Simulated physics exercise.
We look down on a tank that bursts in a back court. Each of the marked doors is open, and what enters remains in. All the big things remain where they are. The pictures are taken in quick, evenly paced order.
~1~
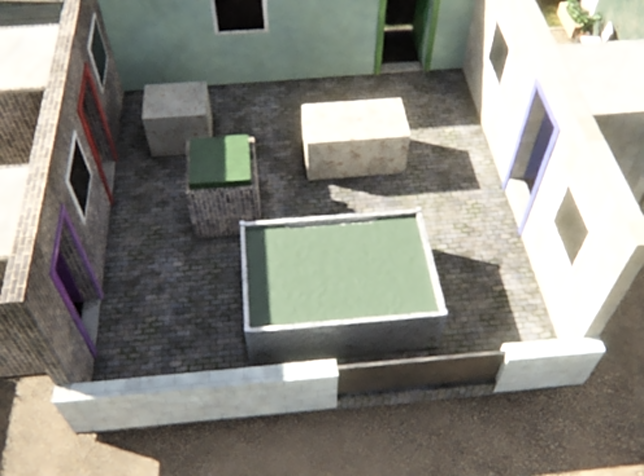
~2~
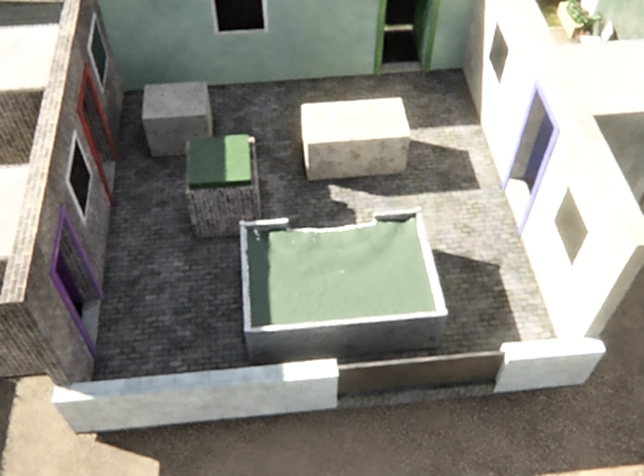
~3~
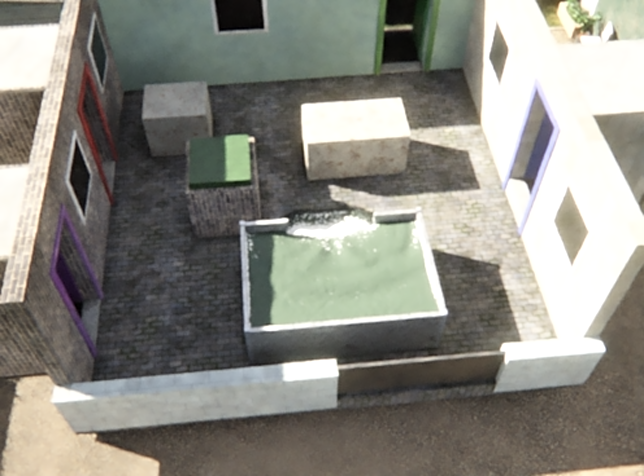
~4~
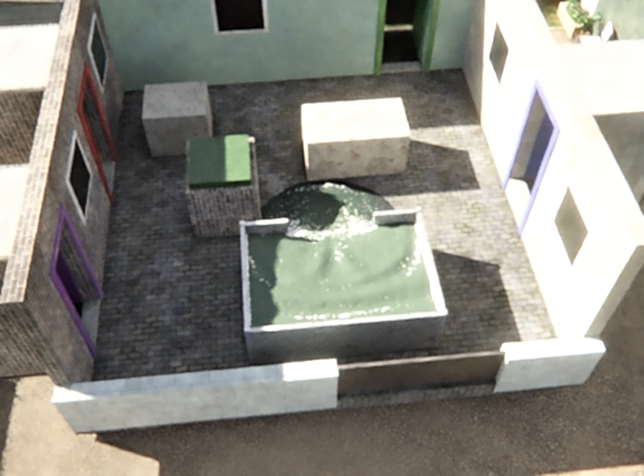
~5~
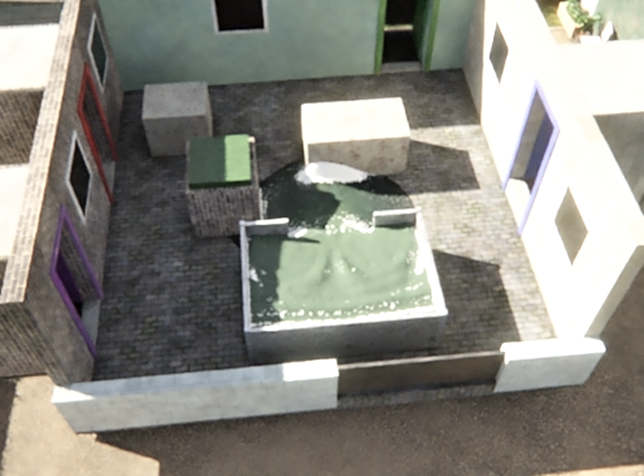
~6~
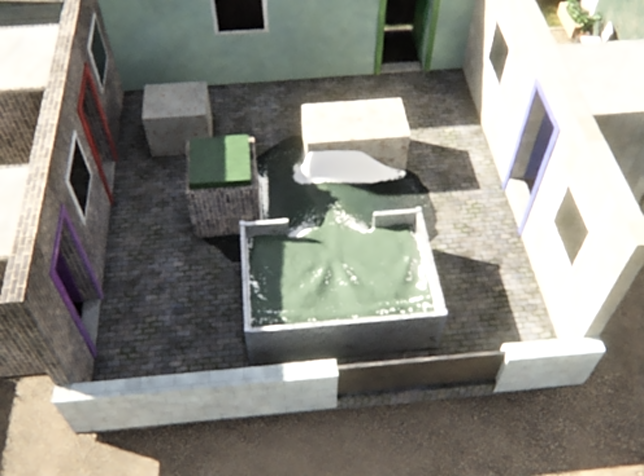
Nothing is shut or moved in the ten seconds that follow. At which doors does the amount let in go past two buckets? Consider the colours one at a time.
Door by door: The green door goes past two; the blue door stays at two or fewer; the purple door goes past two; the red door goes past two.
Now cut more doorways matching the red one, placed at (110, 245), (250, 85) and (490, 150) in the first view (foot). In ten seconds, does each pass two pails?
In order, the new doors go: Undershoots, overshoots, overshoots.
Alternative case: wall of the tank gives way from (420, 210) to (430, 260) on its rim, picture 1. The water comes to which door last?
The red door.
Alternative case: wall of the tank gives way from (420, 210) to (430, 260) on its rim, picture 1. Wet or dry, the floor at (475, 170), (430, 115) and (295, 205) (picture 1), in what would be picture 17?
As listed: Flooded, under water, no water.
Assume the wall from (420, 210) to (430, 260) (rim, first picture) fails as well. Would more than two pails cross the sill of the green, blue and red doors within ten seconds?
In short: The green one passes that mark, the blue one goes over, the red one is over.
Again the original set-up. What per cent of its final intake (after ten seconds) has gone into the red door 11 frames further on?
Share at that point: Close to 0 in a hundred.
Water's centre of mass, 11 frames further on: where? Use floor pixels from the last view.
About (328, 236) in the last view.
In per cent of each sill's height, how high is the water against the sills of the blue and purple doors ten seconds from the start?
In turn 30 and 200 per cent.
A moment on, water covers 25 % of the floor; the green door not reached, the blue door not reached, the purple door not reached, the red door not reached.
Next, water covers 40 % of the floor; the green door not reached, the blue door wet at the sill, nothing in, the purple door not reached, the red door wet at the sill, nothing in.
Then, water covers 65 % of the floor; the green door under two buckets in, the blue door wet at the sill, nothing in, the purple door not reached, the red door over two buckets in.
Later, water covers 95 % of the floor; the green door over two buckets in, the blue door wet at the sill, nothing in, the purple door wet at the sill, nothing in, the red door over two buckets in.
In the end, water covers 100 % of the floor; the green door far over two buckets in, the blue door wet at the sill, nothing in, the purple door over two buckets in, the red door over two buckets in.
